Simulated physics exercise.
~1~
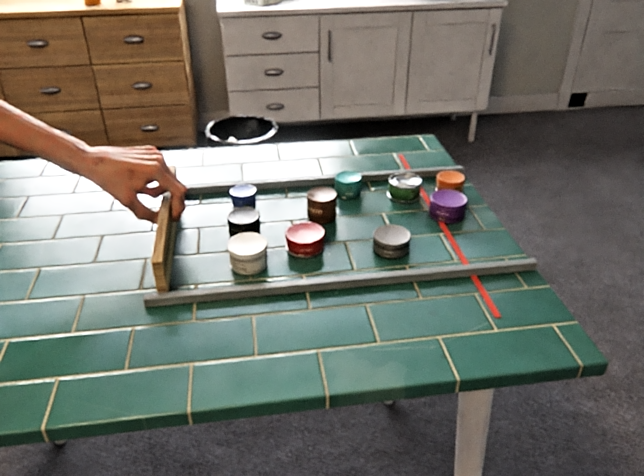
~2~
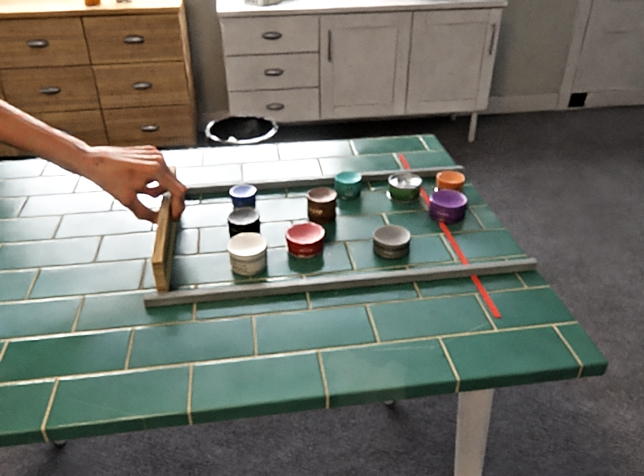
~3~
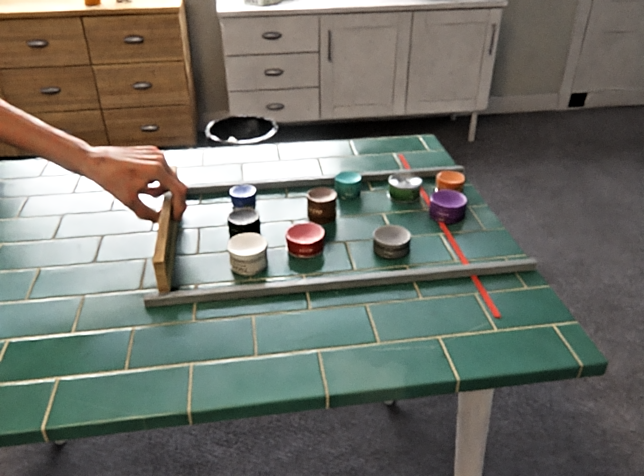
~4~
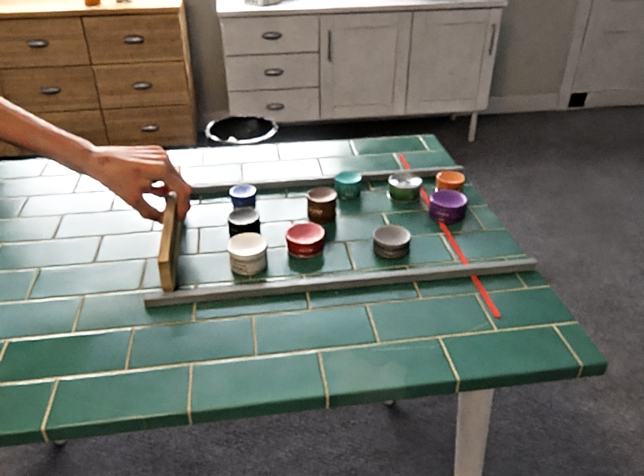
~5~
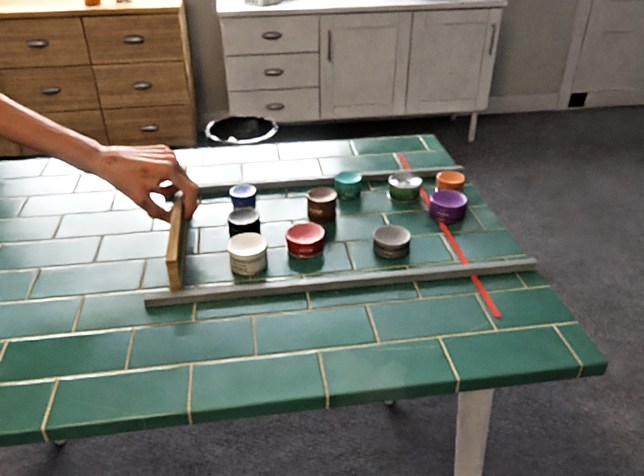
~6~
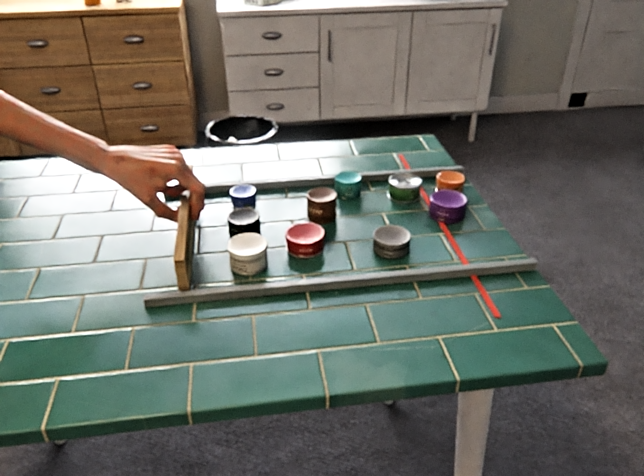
On a green tiled table in a room with drawers and cabinets, a hand holds a wooden board upright between two rails and slides it slightly right toward a group of small colourful pots, which stay still.
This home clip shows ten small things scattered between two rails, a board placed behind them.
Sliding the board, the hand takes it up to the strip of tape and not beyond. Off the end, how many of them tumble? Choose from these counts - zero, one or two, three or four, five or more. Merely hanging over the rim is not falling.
Count: One or two.
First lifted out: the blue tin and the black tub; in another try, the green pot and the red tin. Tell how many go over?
The first try gives 1, the second gives 0.
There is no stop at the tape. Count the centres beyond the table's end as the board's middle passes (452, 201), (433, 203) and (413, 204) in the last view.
Going through the three places, I get 4, 1 and 1.
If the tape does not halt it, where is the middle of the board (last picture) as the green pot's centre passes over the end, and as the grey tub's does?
(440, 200) and then (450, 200), give or take.
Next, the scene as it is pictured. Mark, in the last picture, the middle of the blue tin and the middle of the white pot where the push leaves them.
Reading them off: First (434, 184); then (478, 241).
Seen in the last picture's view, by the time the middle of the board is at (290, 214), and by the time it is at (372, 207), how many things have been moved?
At the first place 5, at the second 8.
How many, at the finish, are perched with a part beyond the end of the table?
3 in all.
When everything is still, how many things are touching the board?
4.
Soon after, none off yet; orange pot at rest near (450, 184); purple tub at rest near (448, 206); green pot at rest near (404, 188).
At rest, the number that fall off is one or two; fallen, orange pot.
